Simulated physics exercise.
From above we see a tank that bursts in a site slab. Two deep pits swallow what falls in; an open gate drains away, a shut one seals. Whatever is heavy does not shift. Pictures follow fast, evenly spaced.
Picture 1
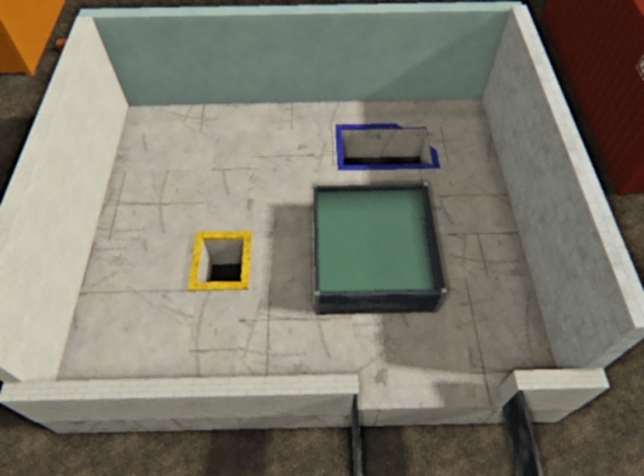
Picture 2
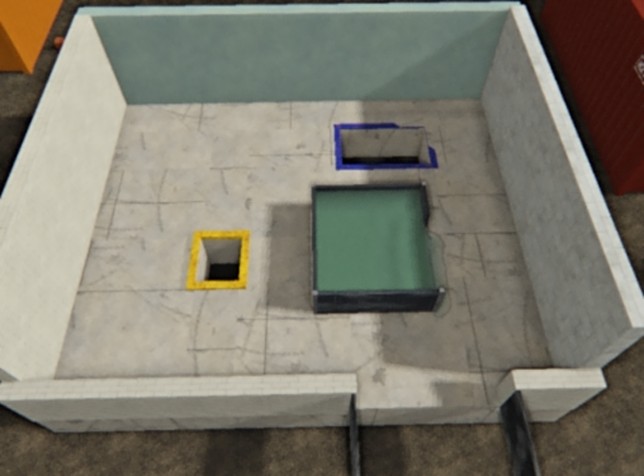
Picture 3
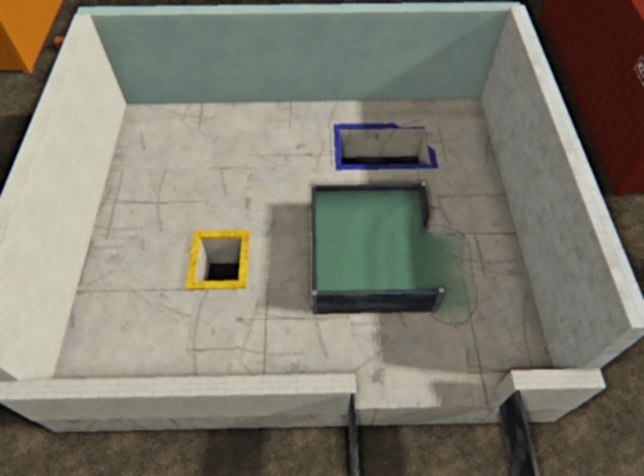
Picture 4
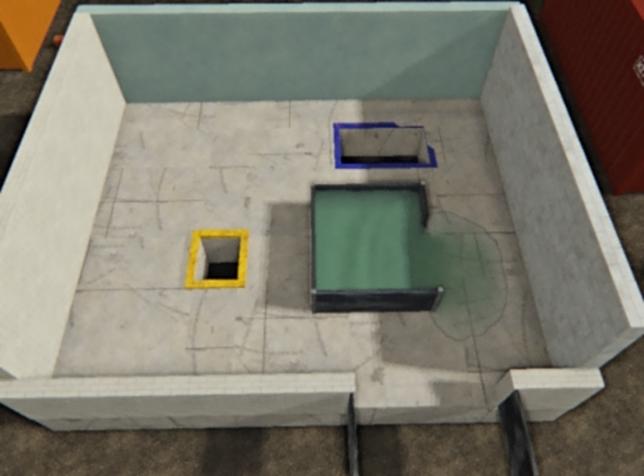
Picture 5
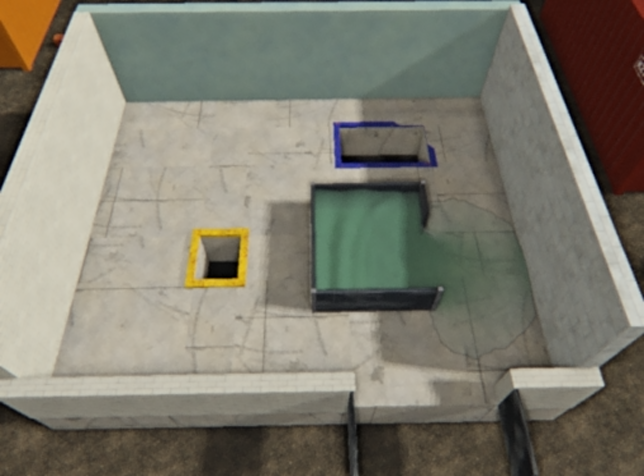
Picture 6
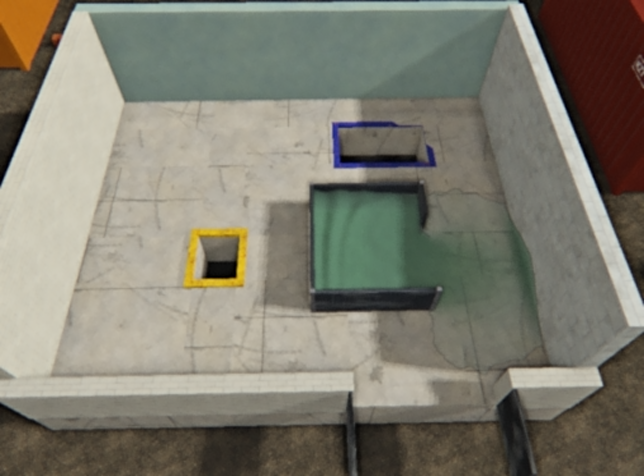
Green water poured out through a gap in the right side of a dark-edged tank, spreading across the cracked slab to the right-hand wall and toward the front, while the two pits stayed clear.
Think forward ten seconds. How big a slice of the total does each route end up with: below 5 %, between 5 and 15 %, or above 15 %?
As I see it, gate: The top band; blue pit: The top band; yellow pit: The bottom band.
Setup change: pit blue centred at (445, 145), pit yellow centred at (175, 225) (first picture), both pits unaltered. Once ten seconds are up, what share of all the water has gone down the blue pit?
The blue pit receives 30 per cent.
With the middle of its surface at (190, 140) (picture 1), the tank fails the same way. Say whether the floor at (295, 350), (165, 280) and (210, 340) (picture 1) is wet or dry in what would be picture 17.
So, first one stays dry, second one stays dry, third one stays dry.
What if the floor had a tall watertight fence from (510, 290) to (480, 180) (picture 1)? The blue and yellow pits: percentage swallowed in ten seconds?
Shares in percent - blue: 25; yellow: 0.
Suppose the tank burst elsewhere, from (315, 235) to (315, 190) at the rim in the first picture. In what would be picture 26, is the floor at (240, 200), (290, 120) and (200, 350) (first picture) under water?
So the first one is drenched, the next left untouched, and the last drenched.
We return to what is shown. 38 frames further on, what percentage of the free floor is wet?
I'd estimate some 60 per cent.
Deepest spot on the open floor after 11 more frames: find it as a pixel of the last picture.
I'd point to about (545, 372).
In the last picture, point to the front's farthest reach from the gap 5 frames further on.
The farthest wet point should be near (488, 155).
A moment on, water covers 10 % of the floor; the gate 0 %, the blue pit 0 %, the yellow pit 0 %.
Next, water covers 25 % of the floor; the gate 0 %, the blue pit 0 %, the yellow pit 0 %.
Then, water covers 40 % of the floor; the gate 5 %, the blue pit 4 %, the yellow pit 0 %.
Later, water covers 60 % of the floor; the gate 13 %, the blue pit 12 %, the yellow pit 0 %.
In the end, water covers 70 % of the floor; the gate 21 %, the blue pit 21 %, the yellow pit 0 %.
